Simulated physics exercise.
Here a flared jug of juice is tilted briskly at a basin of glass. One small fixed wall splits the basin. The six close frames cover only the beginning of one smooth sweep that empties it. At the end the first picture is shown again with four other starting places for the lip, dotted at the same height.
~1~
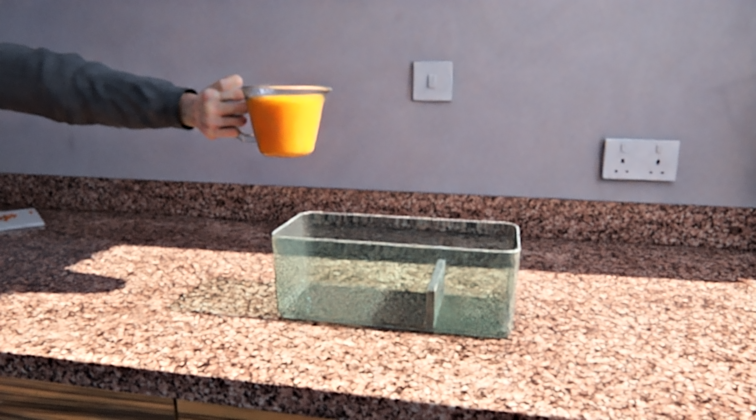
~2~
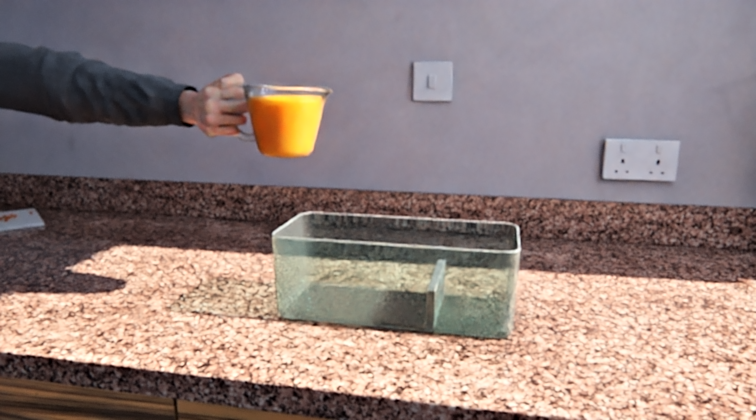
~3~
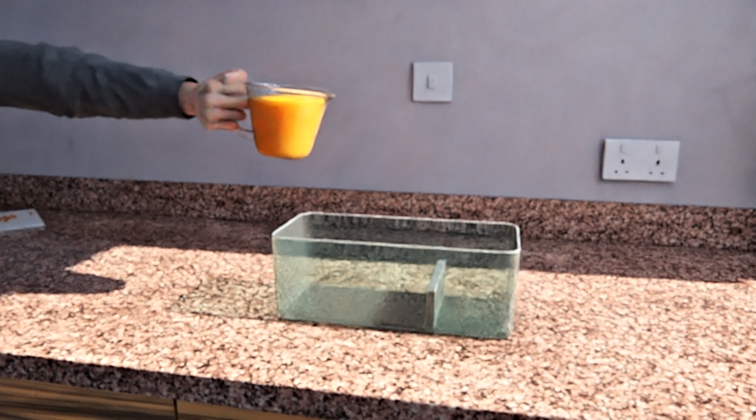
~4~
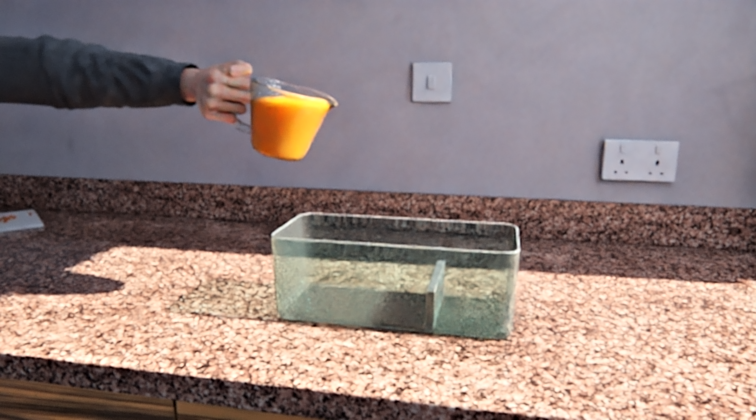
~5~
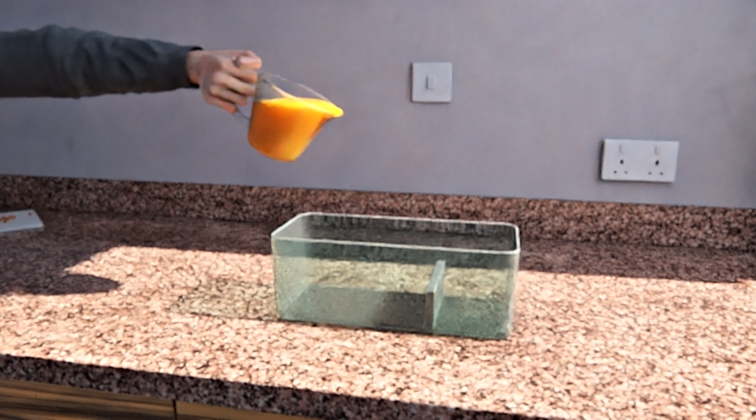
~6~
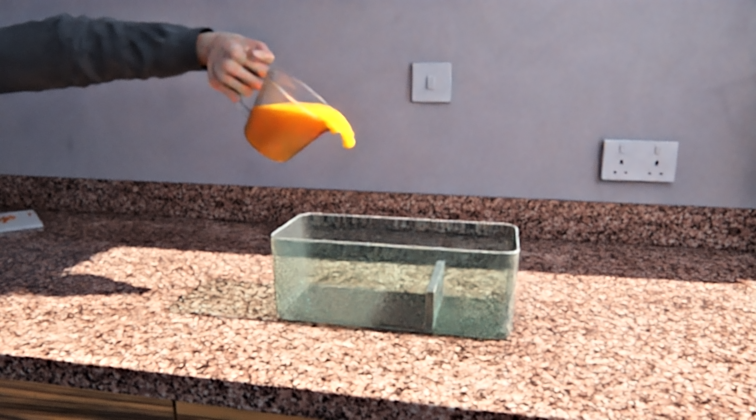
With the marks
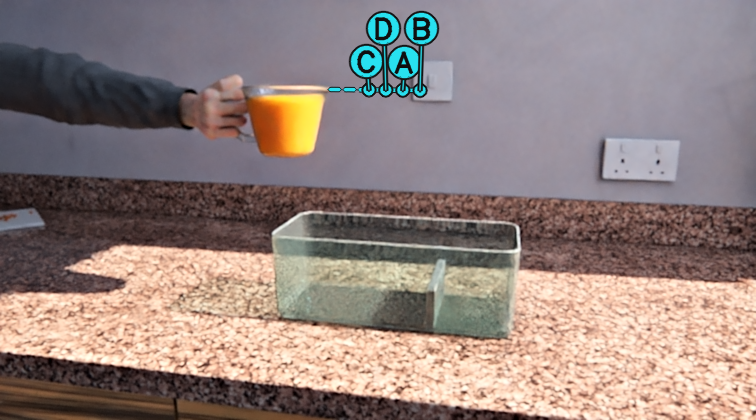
A hand tilts a jug of orange juice above a glass basin, and juice crosses the lip.
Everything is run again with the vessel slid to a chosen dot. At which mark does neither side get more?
It is A.
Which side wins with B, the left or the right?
The right side.
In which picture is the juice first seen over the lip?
Picture 5.
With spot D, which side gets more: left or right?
More ends on the left.
In cyan, A at (402, 90); B at (420, 90); C at (369, 89); D at (385, 90).
With A, about 46 % ends left of the wall and 52 % right of it.
With B, about 23 % ends left of the wall and 75 % right of it.
With C, about 92 % ends left of the wall and 5 % right of it; 4 % is lost outside.
With D, about 75 % ends left of the wall and 23 % right of it.
